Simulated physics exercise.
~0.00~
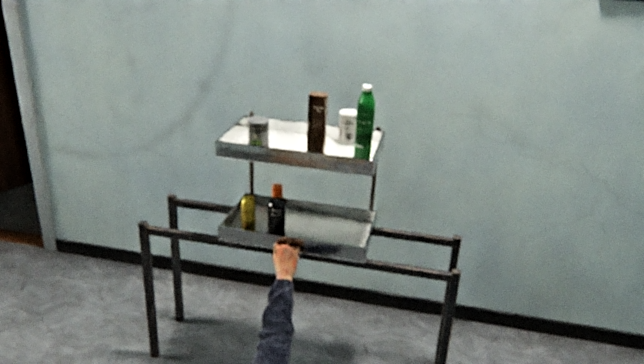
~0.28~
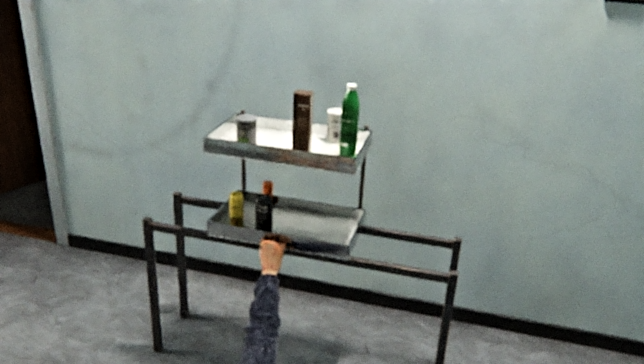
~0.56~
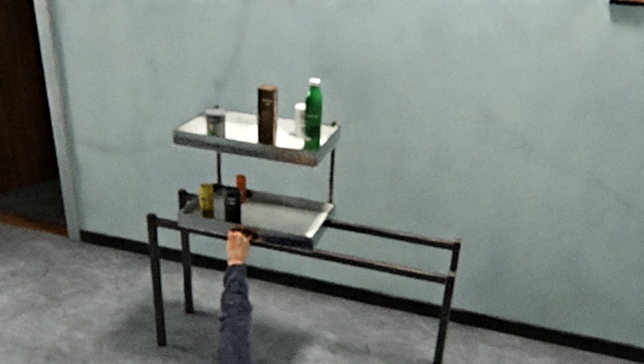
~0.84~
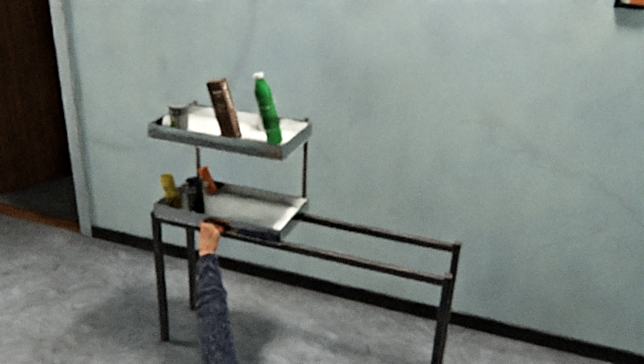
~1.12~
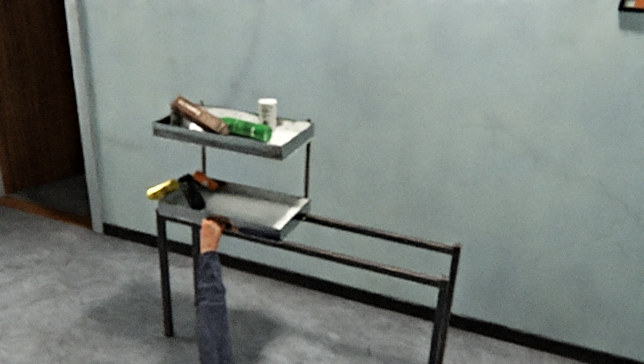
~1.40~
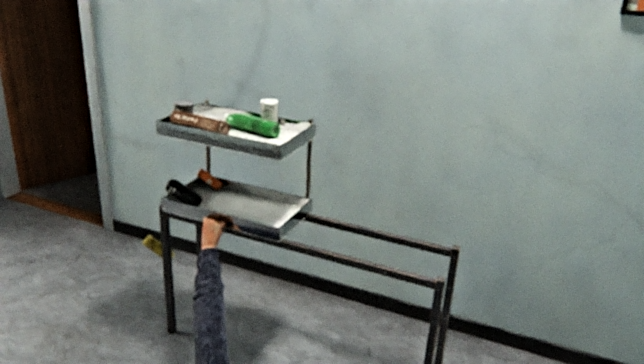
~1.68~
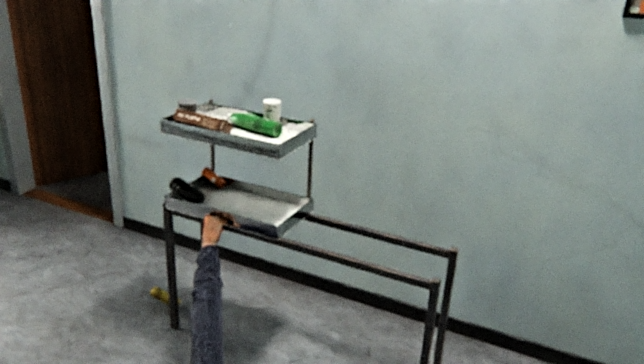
At first, a hand grips the front edge of a two-level metal tray on a rail frame, with a green bottle, a brown carton and several smaller containers standing on it. The arm draws the tray left along the rails, gathering speed while everything stays upright. As the tray reaches the left end and stops, the bottle, carton, yellow can and orange shaker tip over to the left. The black can topples too, while the yellow can drops off the left side. Finally, it lies on the floor, while the green bottle rests on its side on the upper shelf near the upright white tin.
